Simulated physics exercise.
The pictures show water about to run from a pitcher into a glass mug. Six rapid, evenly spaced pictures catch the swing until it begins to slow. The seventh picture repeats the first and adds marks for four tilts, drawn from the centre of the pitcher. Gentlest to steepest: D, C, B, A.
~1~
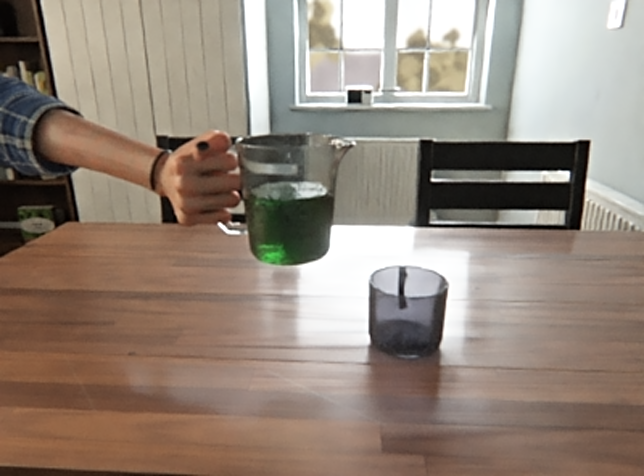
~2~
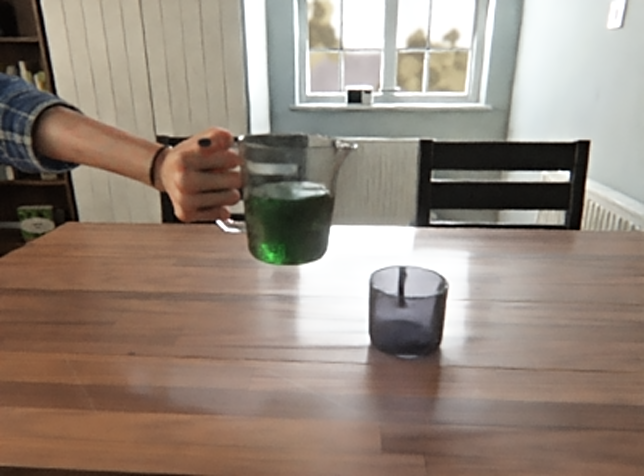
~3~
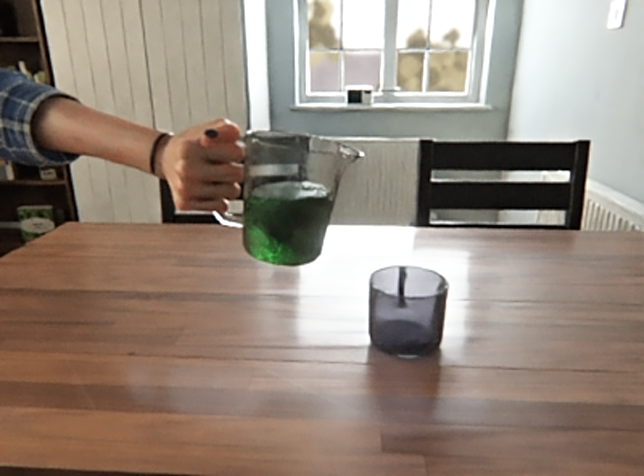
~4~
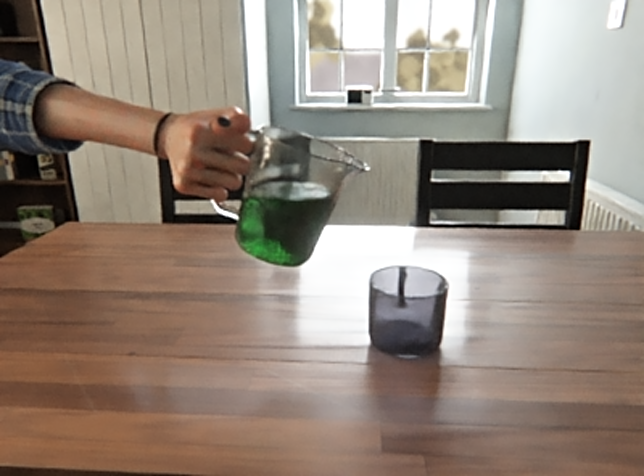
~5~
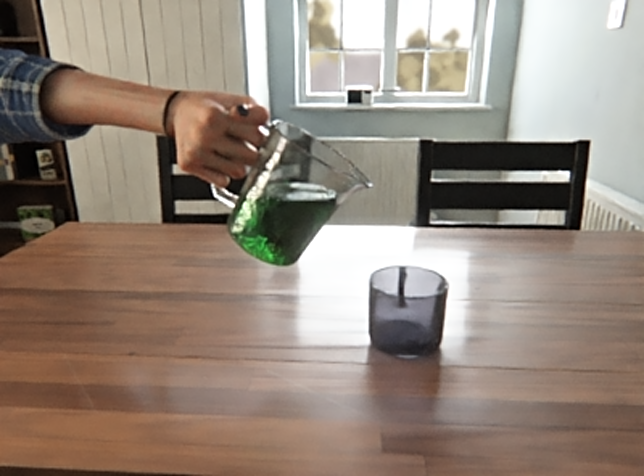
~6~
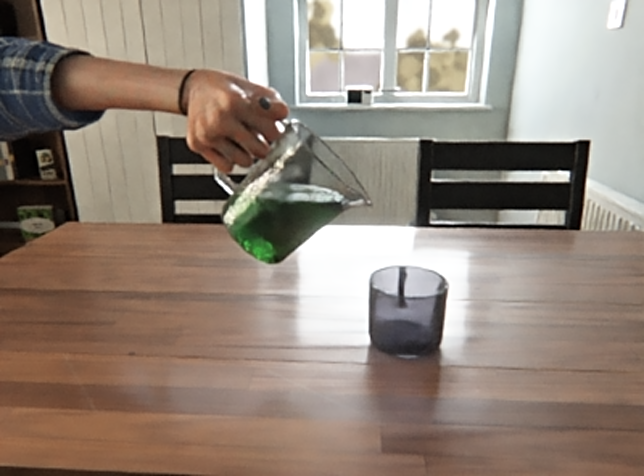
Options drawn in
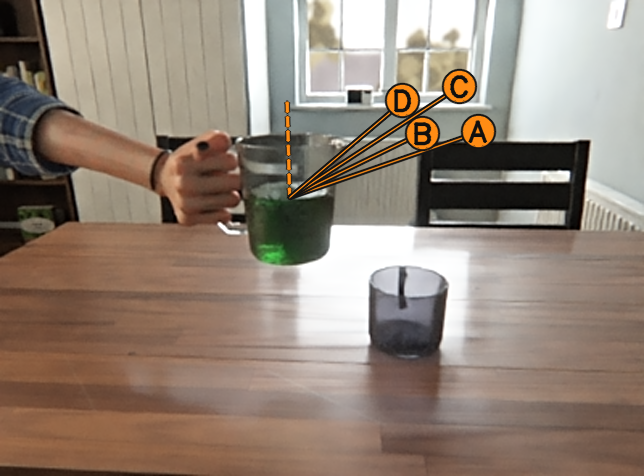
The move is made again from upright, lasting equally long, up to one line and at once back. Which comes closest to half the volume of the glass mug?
A.
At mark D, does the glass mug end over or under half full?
Under.
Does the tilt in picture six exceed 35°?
Yes, it does.
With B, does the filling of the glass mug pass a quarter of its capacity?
Yes, clearly.
In orange, A at (462, 137); B at (407, 140); C at (445, 96); D at (390, 112).
Choosing A, the glass mug ends with about 50 % of what it can hold.
Choosing B, the glass mug ends with about 32 % of what it can hold.
Choosing C, the glass mug ends with about 16 % of what it can hold.
Choosing D, the glass mug ends with about 6 % of what it can hold.
